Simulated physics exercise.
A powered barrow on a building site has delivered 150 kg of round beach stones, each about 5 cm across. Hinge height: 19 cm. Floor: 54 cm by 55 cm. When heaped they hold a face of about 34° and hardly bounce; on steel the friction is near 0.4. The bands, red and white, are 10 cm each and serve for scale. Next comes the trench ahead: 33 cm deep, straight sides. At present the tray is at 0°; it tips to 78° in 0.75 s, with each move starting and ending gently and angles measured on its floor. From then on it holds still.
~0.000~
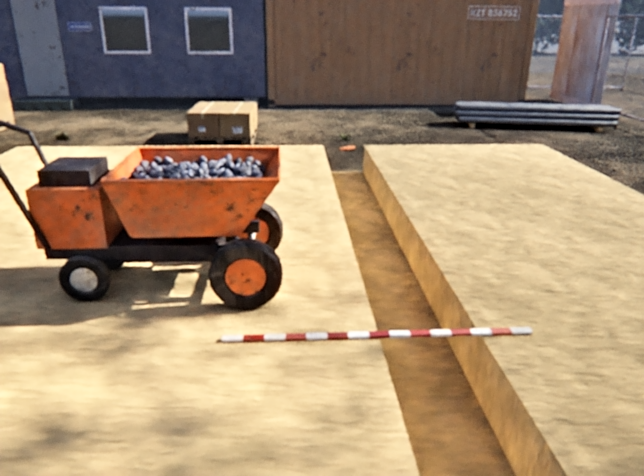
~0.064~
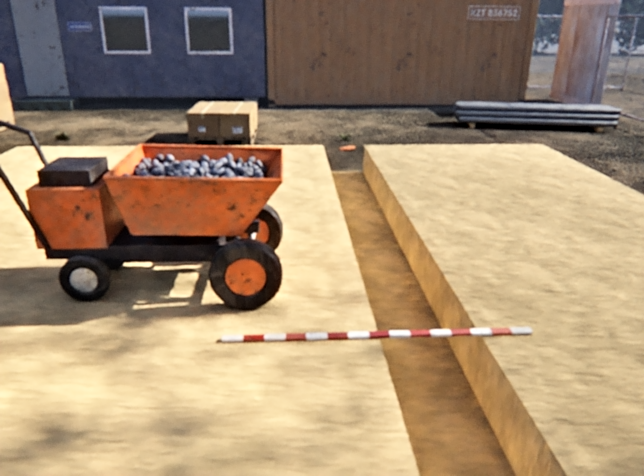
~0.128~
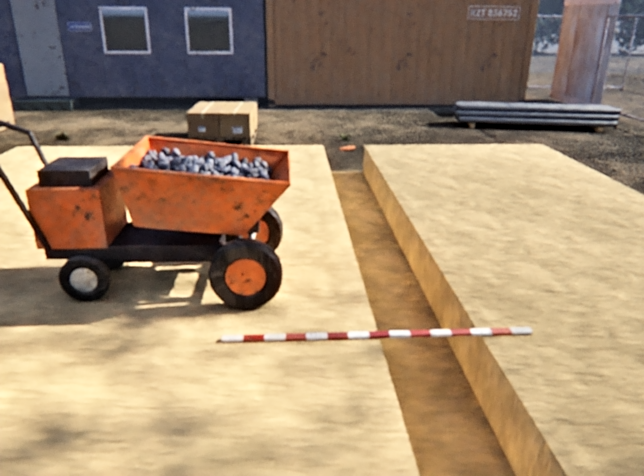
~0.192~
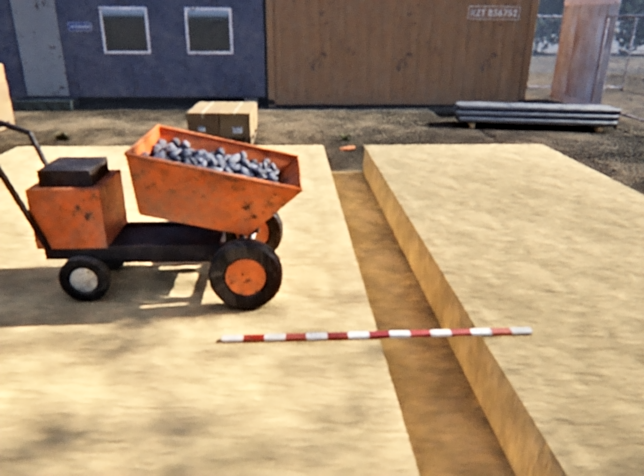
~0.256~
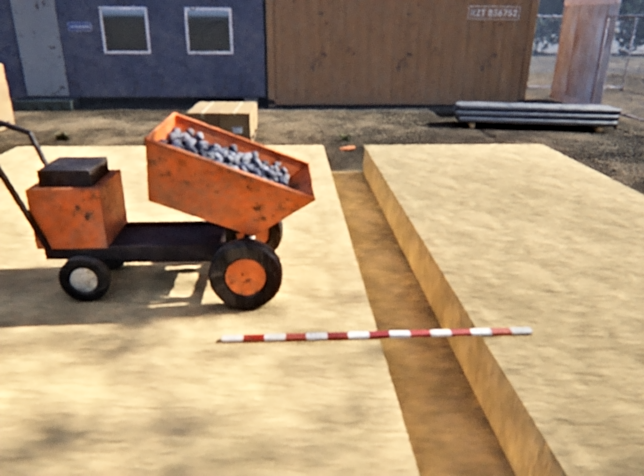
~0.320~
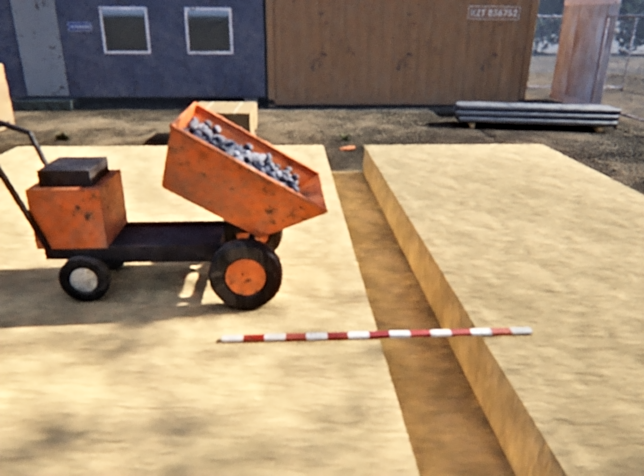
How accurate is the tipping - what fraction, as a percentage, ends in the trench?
Close to 97 in every hundred.
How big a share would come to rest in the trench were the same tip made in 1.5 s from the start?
Then roughly 100 percent.
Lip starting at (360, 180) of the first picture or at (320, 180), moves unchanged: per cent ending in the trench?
About 55 per cent first, then about 95 per cent.
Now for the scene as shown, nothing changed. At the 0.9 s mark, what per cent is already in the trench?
By that point it's something like 40 in a hundred.
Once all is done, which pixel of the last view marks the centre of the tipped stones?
About (406, 317).
After 0.6 s the floor is at 66°; 100 % in the tray; the foremost stones are at (345, 238).
After 0.9 s the floor is at 78°; 54 % in the tray, 4 % short of the trench, 42 % in the trench; the foremost stones are at (428, 327).
After 1.2 s the floor is at 78°; 8 % in the tray, 5 % short of the trench, 87 % in the trench; the foremost stones are at (444, 322).
After 3.2 s the floor is at 78°; 0 % in the tray, 3 % short of the trench, 97 % in the trench; the foremost stones are at (440, 311).
